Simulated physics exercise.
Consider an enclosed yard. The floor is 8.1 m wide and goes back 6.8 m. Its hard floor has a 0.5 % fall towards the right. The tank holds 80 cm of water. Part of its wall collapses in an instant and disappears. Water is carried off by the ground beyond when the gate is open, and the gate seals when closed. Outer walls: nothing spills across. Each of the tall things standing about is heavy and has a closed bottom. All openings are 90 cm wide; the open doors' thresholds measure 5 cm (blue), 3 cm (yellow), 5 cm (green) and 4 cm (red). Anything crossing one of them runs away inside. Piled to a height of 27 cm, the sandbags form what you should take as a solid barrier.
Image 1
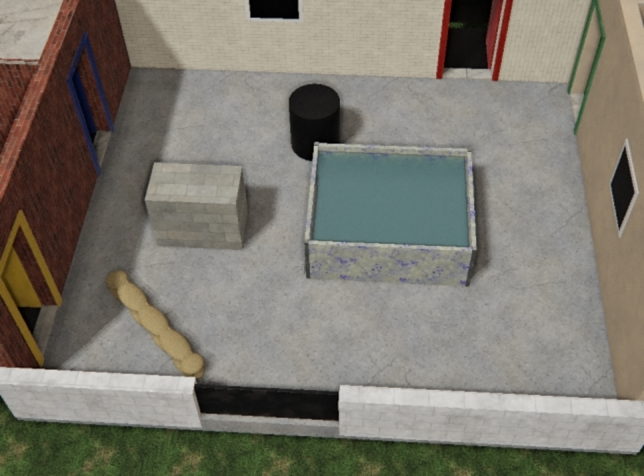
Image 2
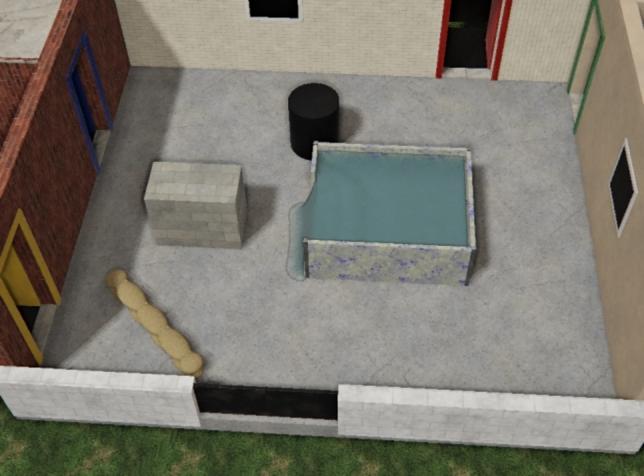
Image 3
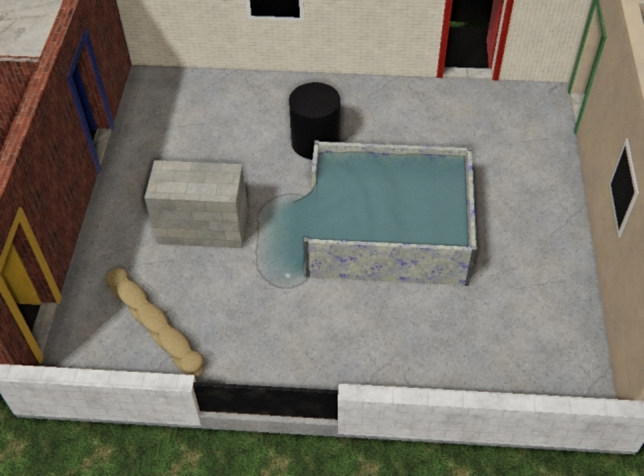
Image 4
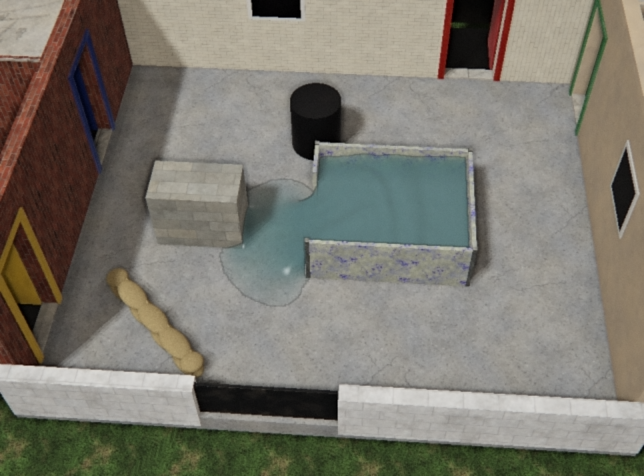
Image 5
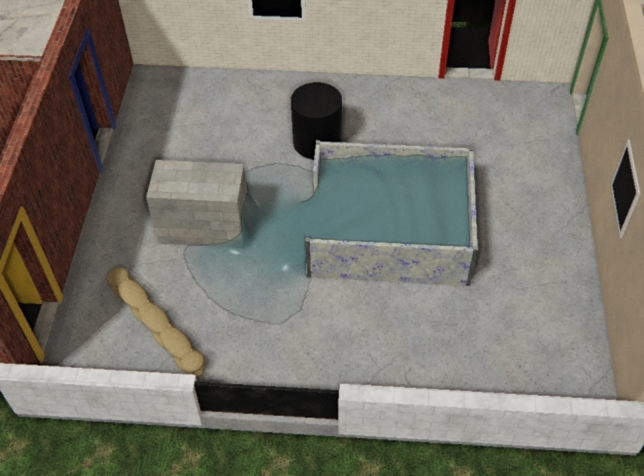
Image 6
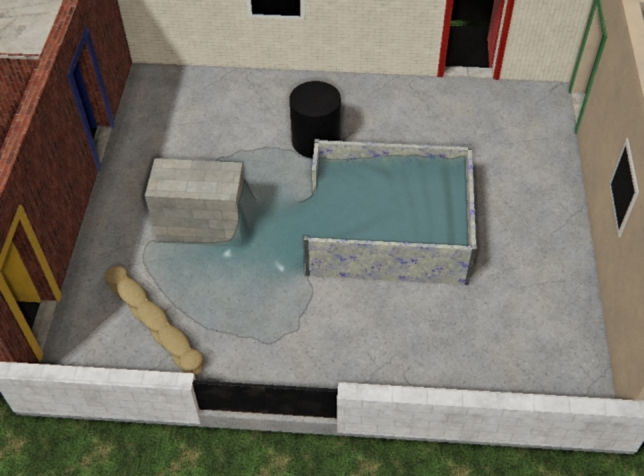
Walled yard with a water-filled tank losing its left side, water pouring out and spreading around a block toward the sandbags.
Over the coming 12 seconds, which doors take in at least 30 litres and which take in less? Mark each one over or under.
Blue door - over; yellow door - over; green door - over; red door - under.
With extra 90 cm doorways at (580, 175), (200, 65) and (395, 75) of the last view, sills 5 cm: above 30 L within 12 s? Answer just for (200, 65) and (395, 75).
Well, the first is beyond the mark and the second is shy of the mark.
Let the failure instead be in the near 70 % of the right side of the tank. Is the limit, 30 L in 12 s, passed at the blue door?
In that case, blue door: Less than that.
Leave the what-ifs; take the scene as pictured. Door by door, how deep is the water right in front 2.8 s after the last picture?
Centimetres: Blue 7 / yellow 4 / green 0 / red 0.
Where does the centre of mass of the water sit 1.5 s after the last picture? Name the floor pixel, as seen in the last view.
At about (293, 235).
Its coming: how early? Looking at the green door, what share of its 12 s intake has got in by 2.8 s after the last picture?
By that time, around 0 per cent.
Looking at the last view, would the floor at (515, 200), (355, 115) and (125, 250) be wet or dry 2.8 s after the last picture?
The first point is not yet hit, the second is not yet hit and the third is awash.
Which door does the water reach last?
Green.
Then, 0.7 s after the last picture water covers 25 % of the floor and is deepest (56 cm) near (250, 236); blue door 7 cm at the sill, 0 L in, yellow door not reached, green door not reached, red door not reached.
Then, 1.5 s after the last picture water covers 45 % of the floor and is deepest (44 cm) near (250, 236); blue door 10 cm at the sill, 7 L in, yellow door 1 cm at the sill, 0 L in, green door not reached, red door not reached.
Then, 2.8 s after the last picture water covers 60 % of the floor and is deepest (26 cm) near (162, 97); blue door 7 cm at the sill, 23 L in, yellow door 4 cm at the sill, 5 L in, green door not reached, red door not reached.
Then, 6.3 s after the last picture water covers 90 % of the floor and is deepest (13 cm) near (175, 319); blue door 12 cm at the sill, 56 L in, yellow door 8 cm at the sill, 66 L in, green door 2 cm at the sill, 0 L in, red door 4 cm at the sill, 0 L in.
Then, 11.3 s after the last picture water covers 95 % of the floor and is deepest (12 cm) near (561, 88); blue door 6 cm at the sill, 87 L in, yellow door 6 cm at the sill, 105 L in, green door 12 cm at the sill, 97 L in, red door 6 cm at the sill, 2 L in.
